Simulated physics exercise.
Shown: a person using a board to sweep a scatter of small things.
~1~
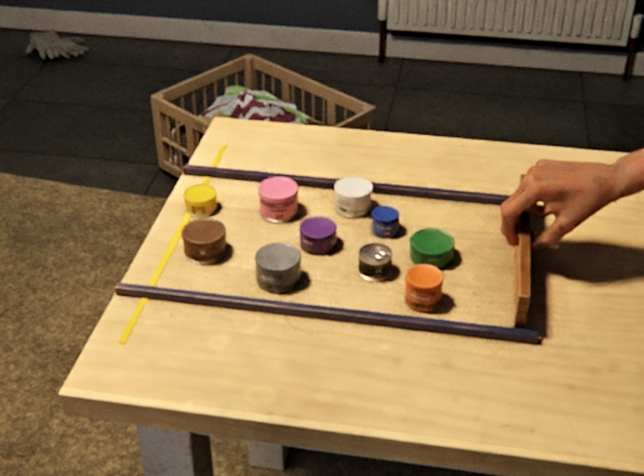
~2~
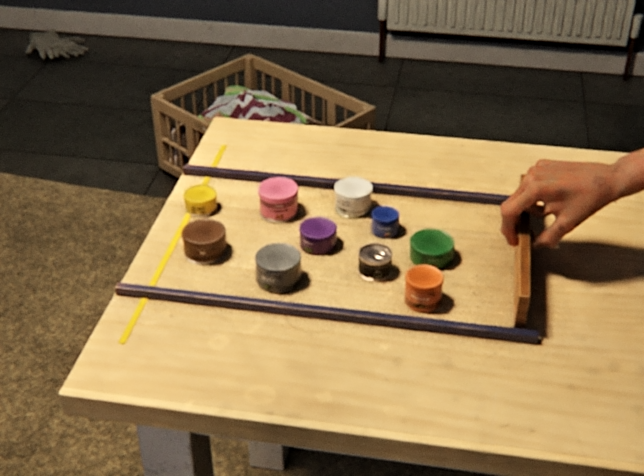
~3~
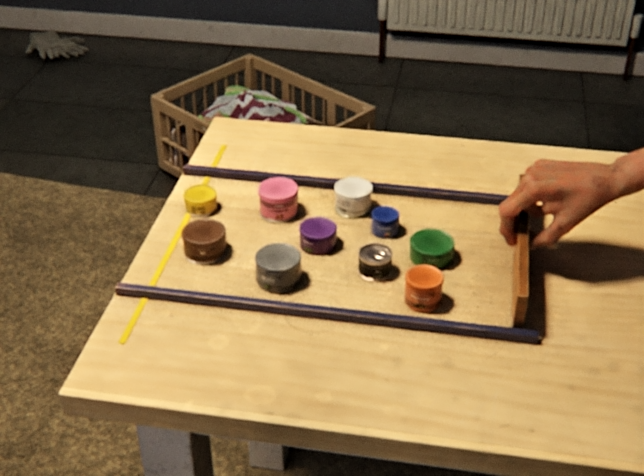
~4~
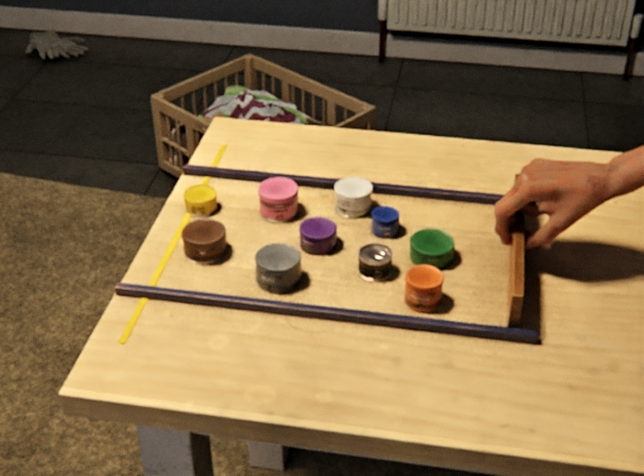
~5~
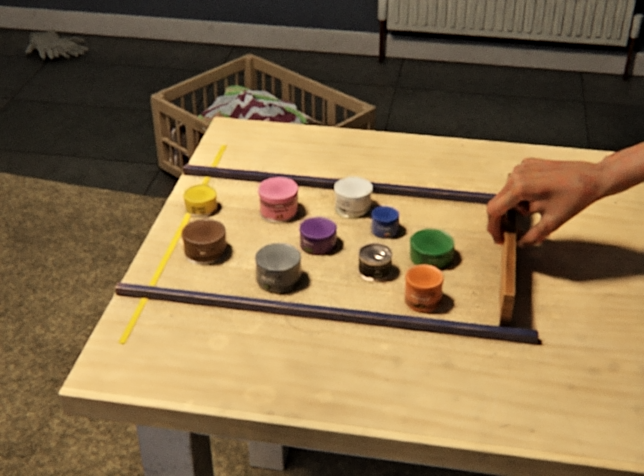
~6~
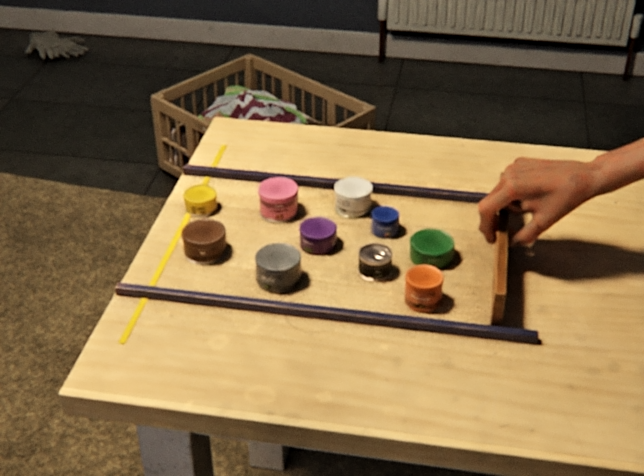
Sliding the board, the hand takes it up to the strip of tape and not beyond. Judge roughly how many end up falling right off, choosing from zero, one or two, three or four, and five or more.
At least five are gone.
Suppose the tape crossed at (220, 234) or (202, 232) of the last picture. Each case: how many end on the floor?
So it's 2 the first time and 3 the second time.
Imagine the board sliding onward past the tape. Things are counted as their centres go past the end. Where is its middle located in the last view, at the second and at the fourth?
About (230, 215) and about (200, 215).
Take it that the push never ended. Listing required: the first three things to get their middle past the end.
They are the yellow pot, then the brown tin, then the purple tub.
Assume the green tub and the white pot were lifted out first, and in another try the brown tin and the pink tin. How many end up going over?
In the first try 3, in the other 3.
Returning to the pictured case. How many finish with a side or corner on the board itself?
Contact count: 5.
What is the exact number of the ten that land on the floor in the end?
It comes to 5.
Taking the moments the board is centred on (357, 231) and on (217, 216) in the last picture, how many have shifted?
So 6, and at the other place 10.
Soon after, none off yet; yellow pot at rest near (201, 201); brown tin at rest near (205, 242); pink tin at rest near (278, 200).
At rest, the number that fall off is five or more; fallen, purple tub, grey tub, pink tin, brown tin and yellow pot.
